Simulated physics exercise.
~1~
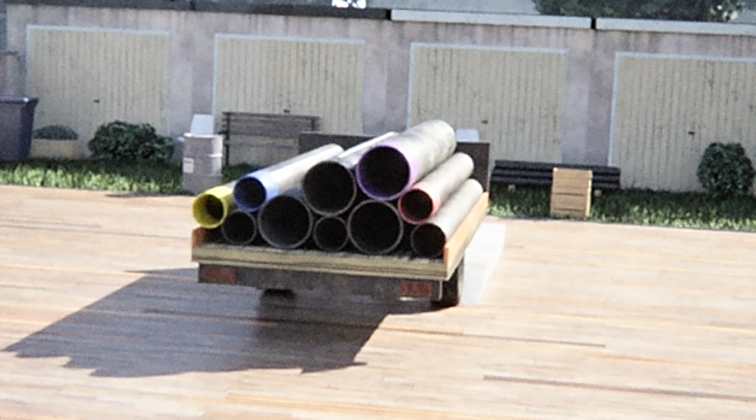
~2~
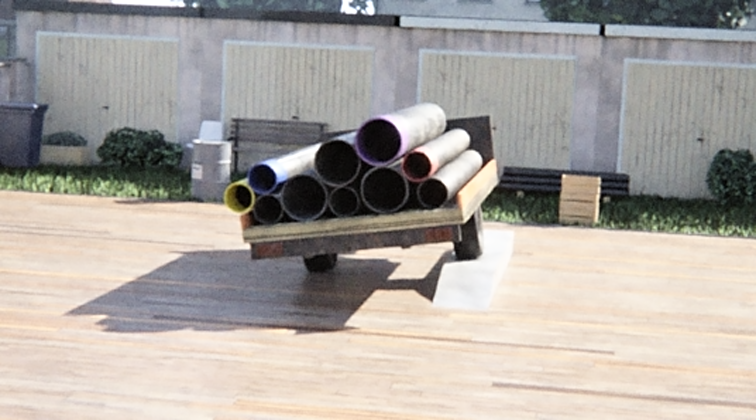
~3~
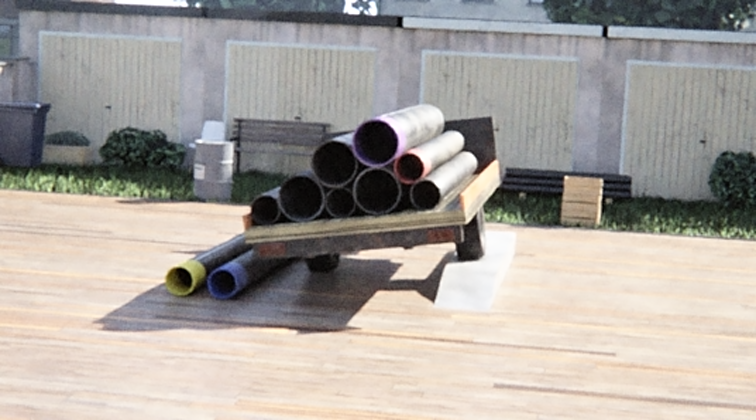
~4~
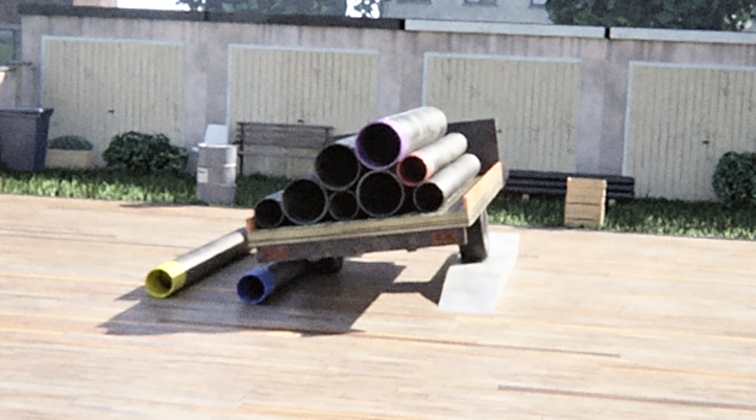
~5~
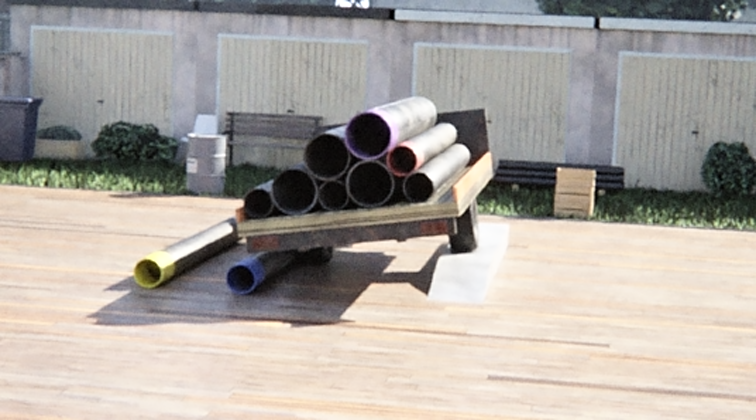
A low trailer stacked with steel pipes crept forward until one wheel sat up on a ramp, tilting it left. The yellow-ended pipe and then the blue one rolled off the left side onto the ground, while the purple, red and others stayed aboard.
